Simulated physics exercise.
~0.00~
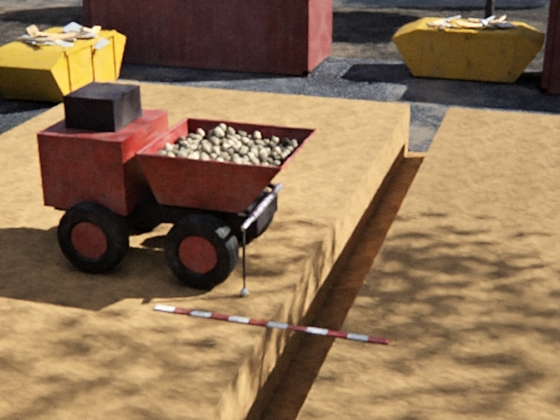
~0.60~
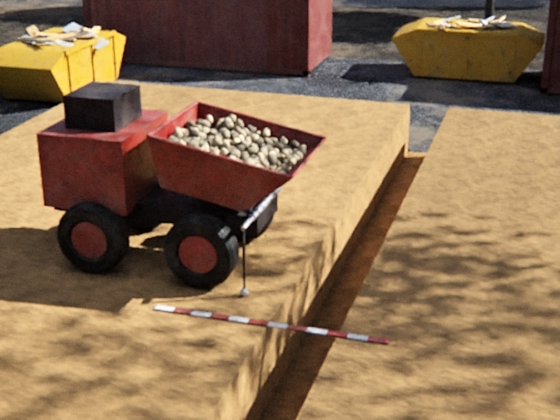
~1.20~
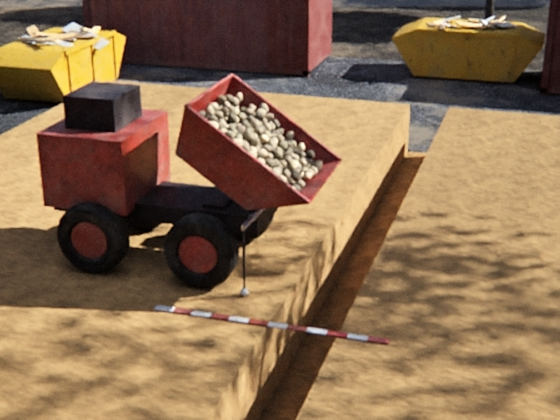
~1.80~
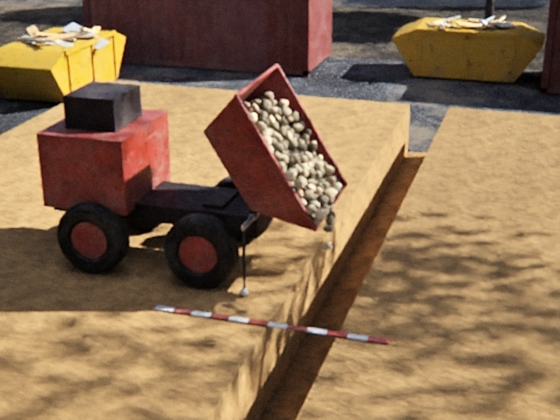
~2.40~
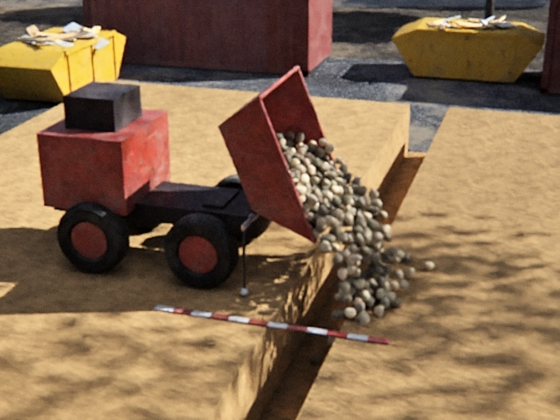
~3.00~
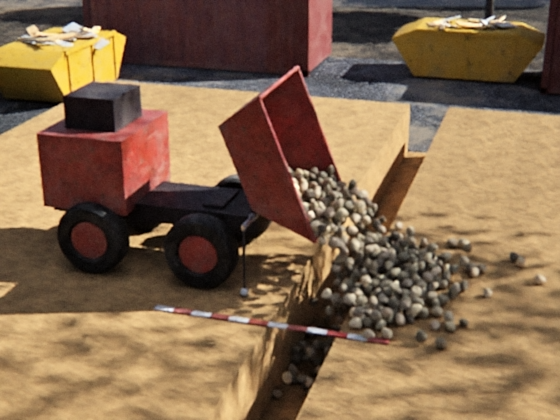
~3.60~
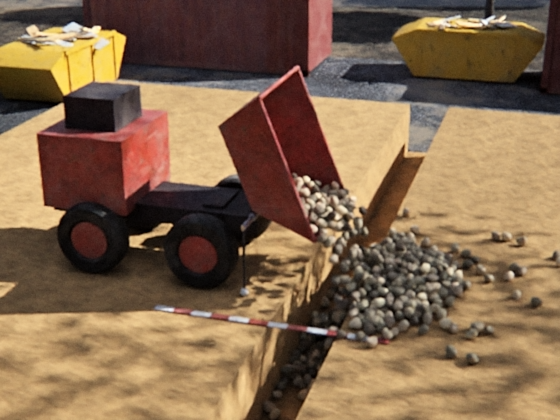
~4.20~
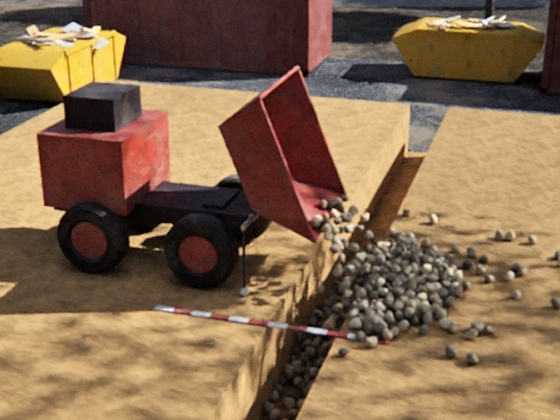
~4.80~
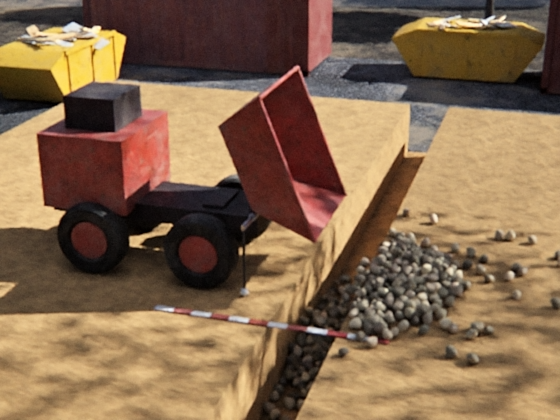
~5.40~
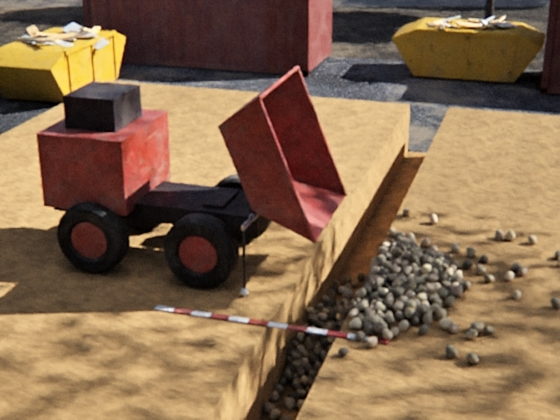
A red dumper truck tipped its skip up steeply and poured a load of rounded stones toward the trench on its right; many dropped in, while others piled up and scattered over the sandy ground beyond, leaving the raised skip empty.
